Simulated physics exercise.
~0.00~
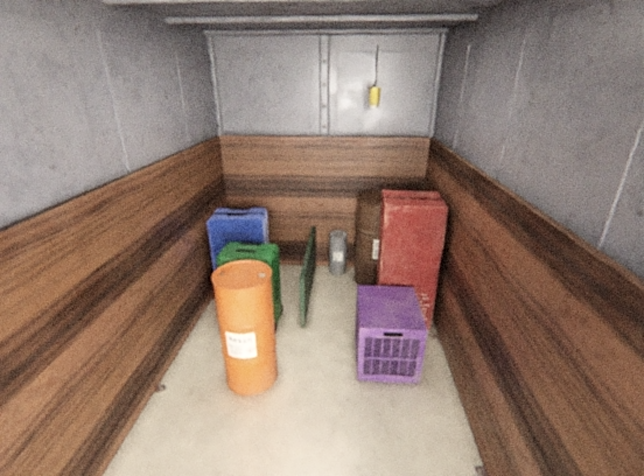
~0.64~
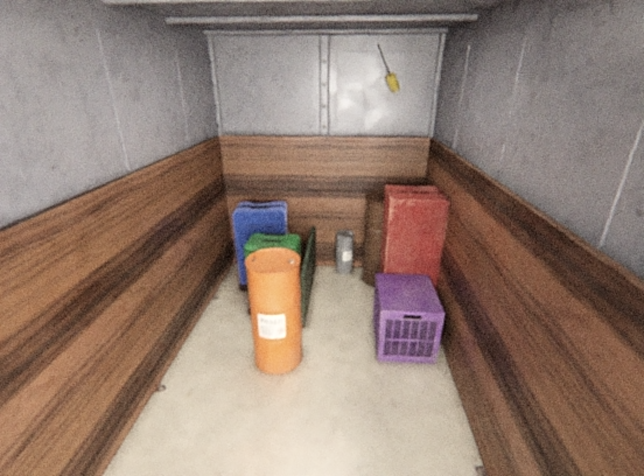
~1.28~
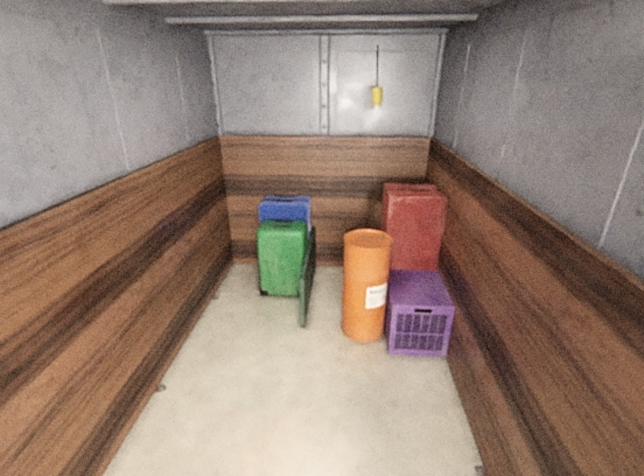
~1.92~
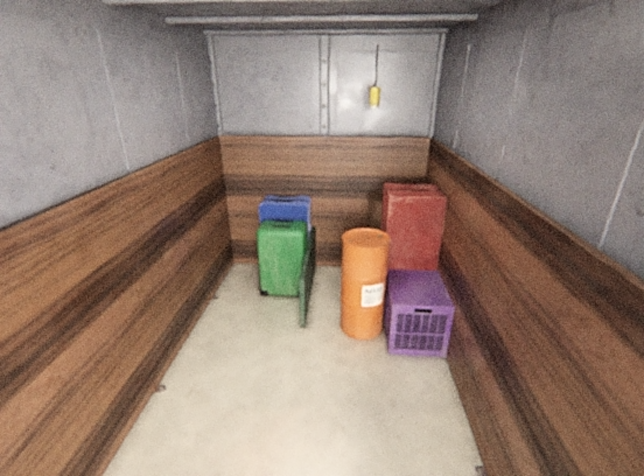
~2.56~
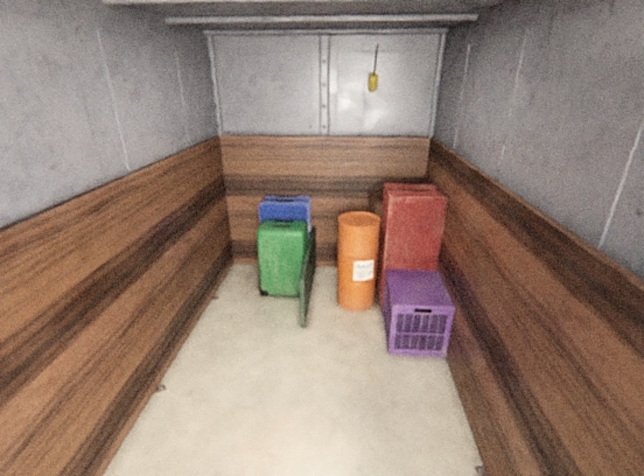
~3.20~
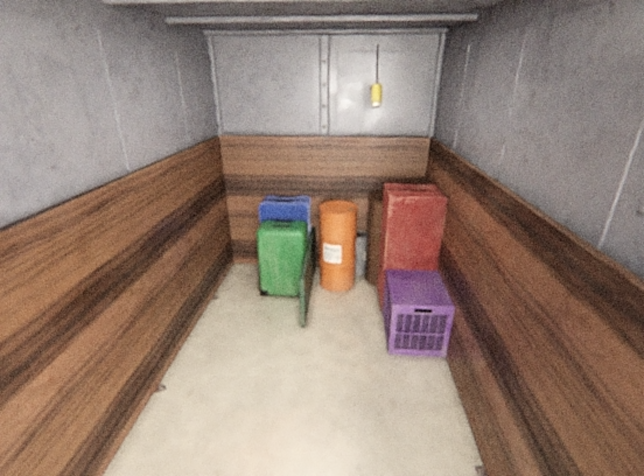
A tall red box stands at the right of a wood-sided cargo hold, seen from behind facing the front wall, with a dark brown drum partly hidden beside it. A purple chest sits nearer, a grey canister stands at the far end, and blue and green cases and an orange drum stand left of a low green board. As a yellow lamp swings, the cases and chest shift rightward and forward, while the drum slides across beside the chest. The cases settle by the board. After a pause, the orange drum slides forward and slightly left, ending upright near the canister.
